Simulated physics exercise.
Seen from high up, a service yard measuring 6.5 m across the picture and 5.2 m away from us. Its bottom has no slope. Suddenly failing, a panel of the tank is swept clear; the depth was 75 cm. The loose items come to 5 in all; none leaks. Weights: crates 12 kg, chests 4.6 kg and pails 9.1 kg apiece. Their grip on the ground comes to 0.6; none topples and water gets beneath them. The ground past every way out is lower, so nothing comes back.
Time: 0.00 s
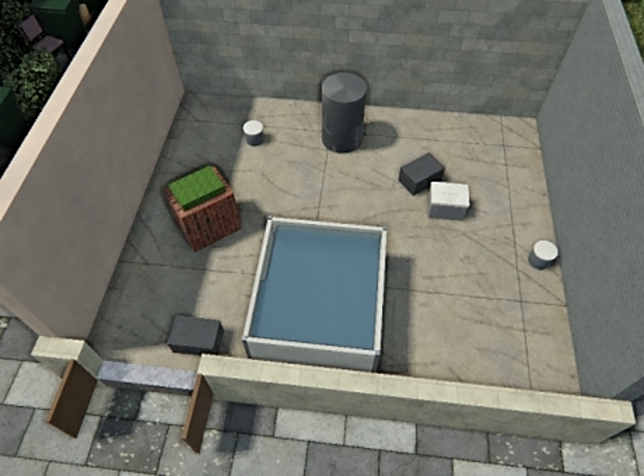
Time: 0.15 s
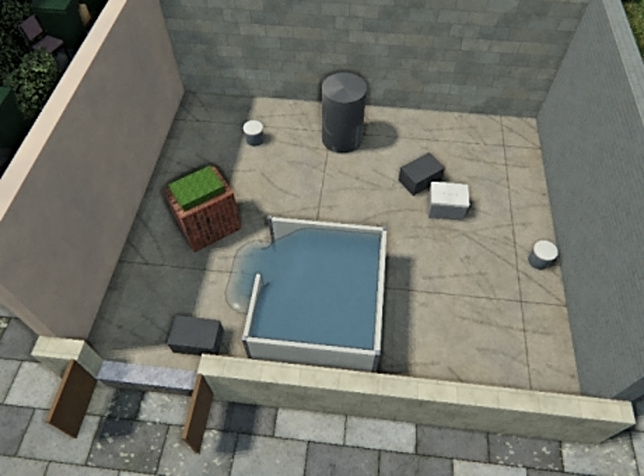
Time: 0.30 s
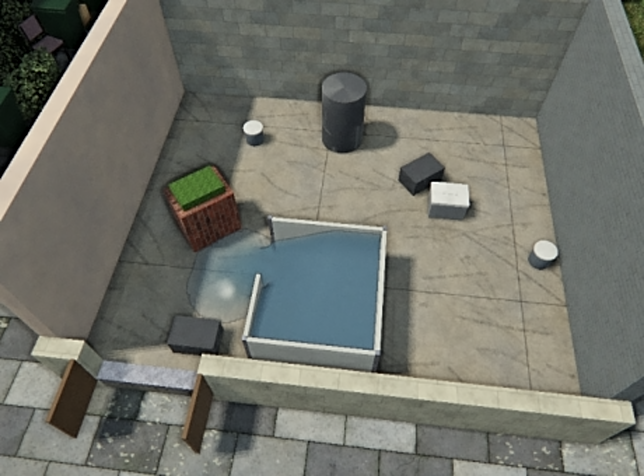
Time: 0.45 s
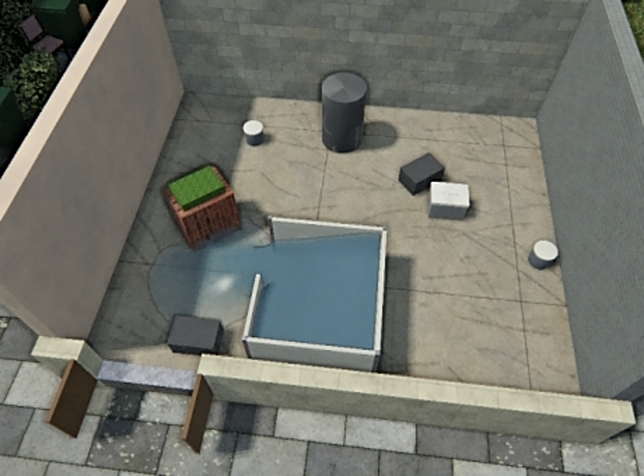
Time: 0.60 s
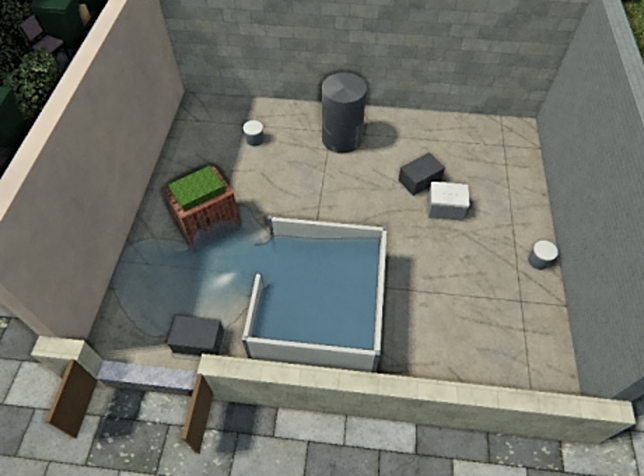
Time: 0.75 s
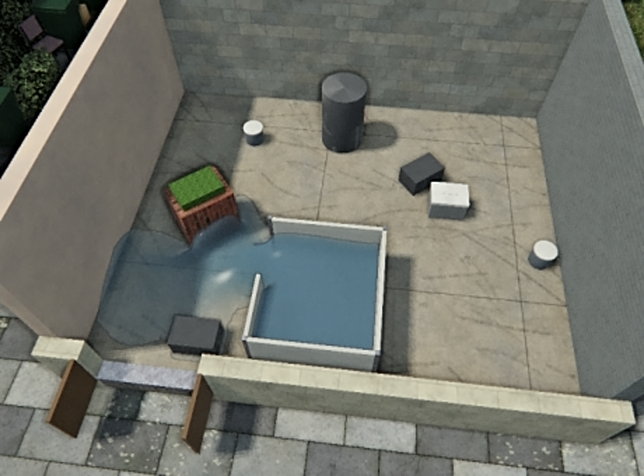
Water pouring through a gap in the left side of a square tank and spreading leftward across a walled yard, past a planter.
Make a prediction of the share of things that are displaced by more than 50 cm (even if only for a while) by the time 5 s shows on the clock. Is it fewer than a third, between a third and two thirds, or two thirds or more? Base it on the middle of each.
I expect the share moved that far will be below a third.
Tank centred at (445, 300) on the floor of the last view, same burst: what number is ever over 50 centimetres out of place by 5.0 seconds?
2.
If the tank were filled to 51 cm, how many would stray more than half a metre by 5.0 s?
Count: 0.
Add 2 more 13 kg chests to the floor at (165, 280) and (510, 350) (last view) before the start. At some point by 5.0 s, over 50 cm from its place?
First goes beyond, then stays inside.
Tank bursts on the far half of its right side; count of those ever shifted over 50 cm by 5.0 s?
That would give 2.
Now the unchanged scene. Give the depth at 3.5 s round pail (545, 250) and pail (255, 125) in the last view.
0 and 4 cm.
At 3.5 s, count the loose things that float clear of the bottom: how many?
Then: 0.
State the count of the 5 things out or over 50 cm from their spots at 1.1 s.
That would be 0.
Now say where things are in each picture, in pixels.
In the first frame, a crate at (194, 332), on the bottom; a chest at (450, 193), on the bottom; water covers 2.5 m2; 0 of 5 have shifted.
In the second frame, a crate at (194, 332) rests on the ground; a chest at (450, 193) rests on the ground; water covers 3.1 m2; 0 of 5 have shifted.
In the third frame, a crate at (194, 332) rests on the ground; a chest at (450, 193), on the bottom; 3.9 m2 under water; 0 of 5 have shifted.
In the fourth frame, a crate at (194, 332), on the bottom; a chest at (450, 193) rests on the ground; 4.7 m2 under water; 0 of 5 have shifted.
In the fifth frame, a crate at (194, 332), on the bottom; a chest at (450, 193) rests on the ground; water covers 5.5 m2; 0 of 5 have shifted.
In the sixth frame, a crate at (194, 332), on the bottom; a chest at (450, 193) rests on the ground; water covers 6.1 m2; 0 of 5 have shifted.
After 1.1 s 0 of 5 are over 50 cm from their spots; 0 afloat.
After 2.2 s 0 of 5 are over 50 cm from their spots; 0 afloat.
After 3.5 s 0 of 5 are over 50 cm from their spots; 0 afloat.
After 5.0 s 0 of 5 are over 50 cm from their spots, and 0 have been at some point; 0 afloat.
